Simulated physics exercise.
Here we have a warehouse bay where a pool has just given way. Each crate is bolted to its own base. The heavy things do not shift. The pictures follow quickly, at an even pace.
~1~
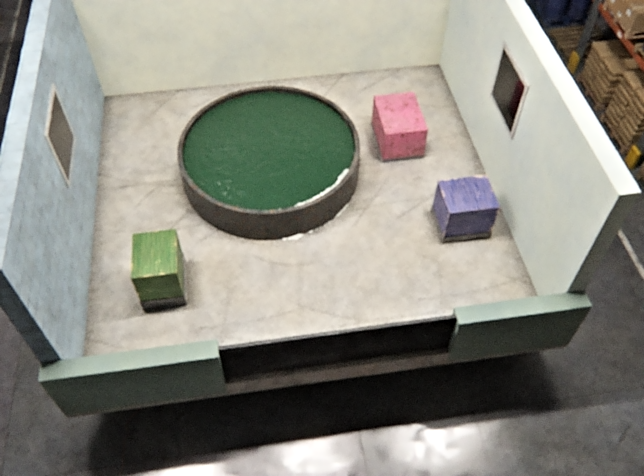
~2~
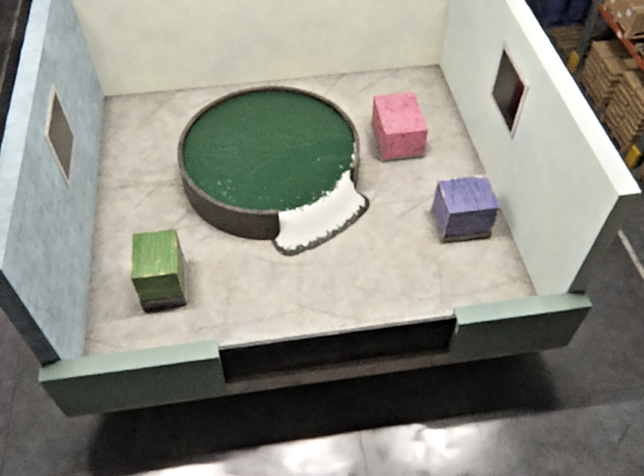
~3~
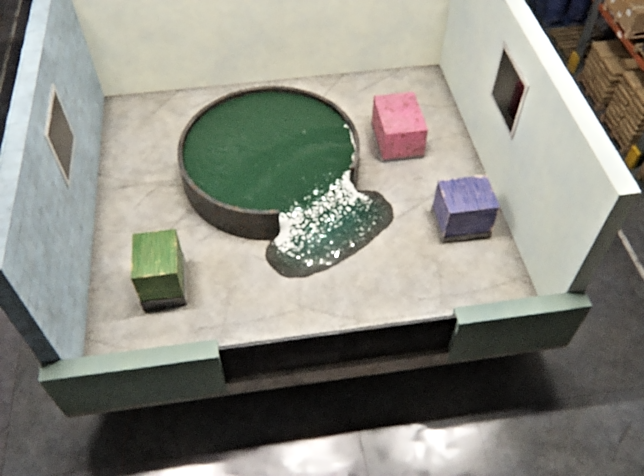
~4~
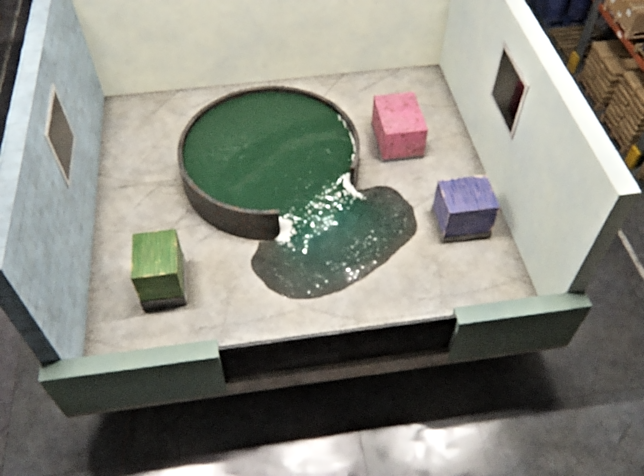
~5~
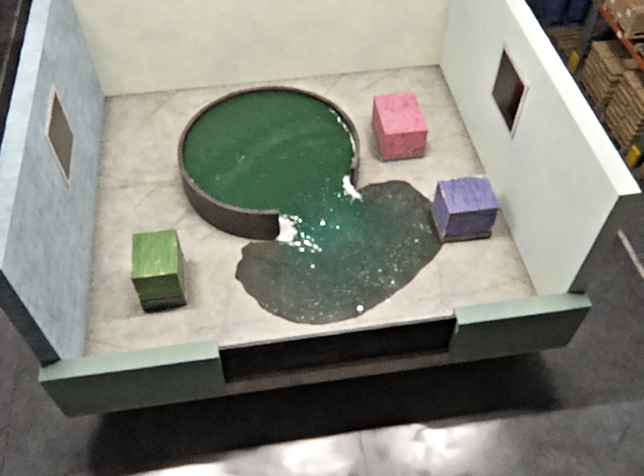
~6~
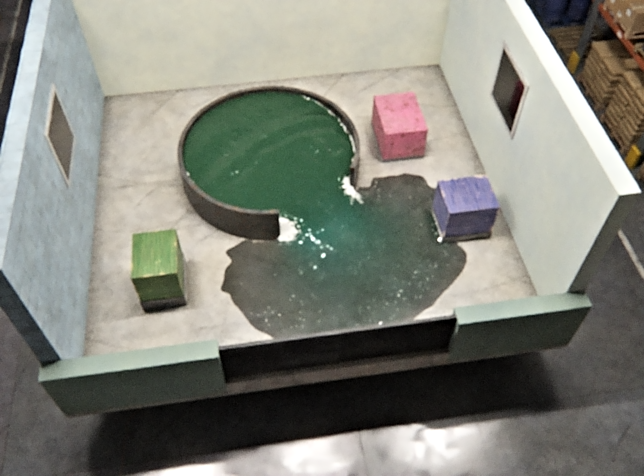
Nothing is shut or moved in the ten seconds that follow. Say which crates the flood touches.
In the end: The blue crate is wetted; the green crate escapes dry; the pink crate is wetted.
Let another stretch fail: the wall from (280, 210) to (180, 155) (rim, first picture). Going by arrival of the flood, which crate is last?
It is the pink one.
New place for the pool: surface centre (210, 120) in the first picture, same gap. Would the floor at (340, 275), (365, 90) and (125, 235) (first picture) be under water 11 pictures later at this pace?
One after the other: Awash, not flooded, not flooded.
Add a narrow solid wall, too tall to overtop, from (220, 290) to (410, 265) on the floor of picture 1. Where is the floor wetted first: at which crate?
The crate marked blue.
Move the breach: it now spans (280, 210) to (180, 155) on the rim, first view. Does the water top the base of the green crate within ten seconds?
Then: Green crate is soaked.
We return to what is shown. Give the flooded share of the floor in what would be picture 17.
Close to 35 %.
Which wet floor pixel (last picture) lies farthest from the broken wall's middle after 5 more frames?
I would point to (548, 322).
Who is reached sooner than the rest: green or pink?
The green one.
A moment on, water covers 30 % of the floor; the blue crate water round its plinth, the green crate not reached, the pink crate not reached.
Next, water covers 35 % of the floor; the blue crate water round its plinth, the green crate water round its plinth, the pink crate not reached.
Then, water covers 50 % of the floor; the blue crate water round its plinth, the green crate water round its plinth, the pink crate water round its plinth.
Later, water covers 90 % of the floor; the blue crate water round its plinth, the green crate water round its plinth, the pink crate water round its plinth.
In the end, water covers 100 % of the floor; the blue crate was topped, the green crate stayed above the water, the pink crate was topped.
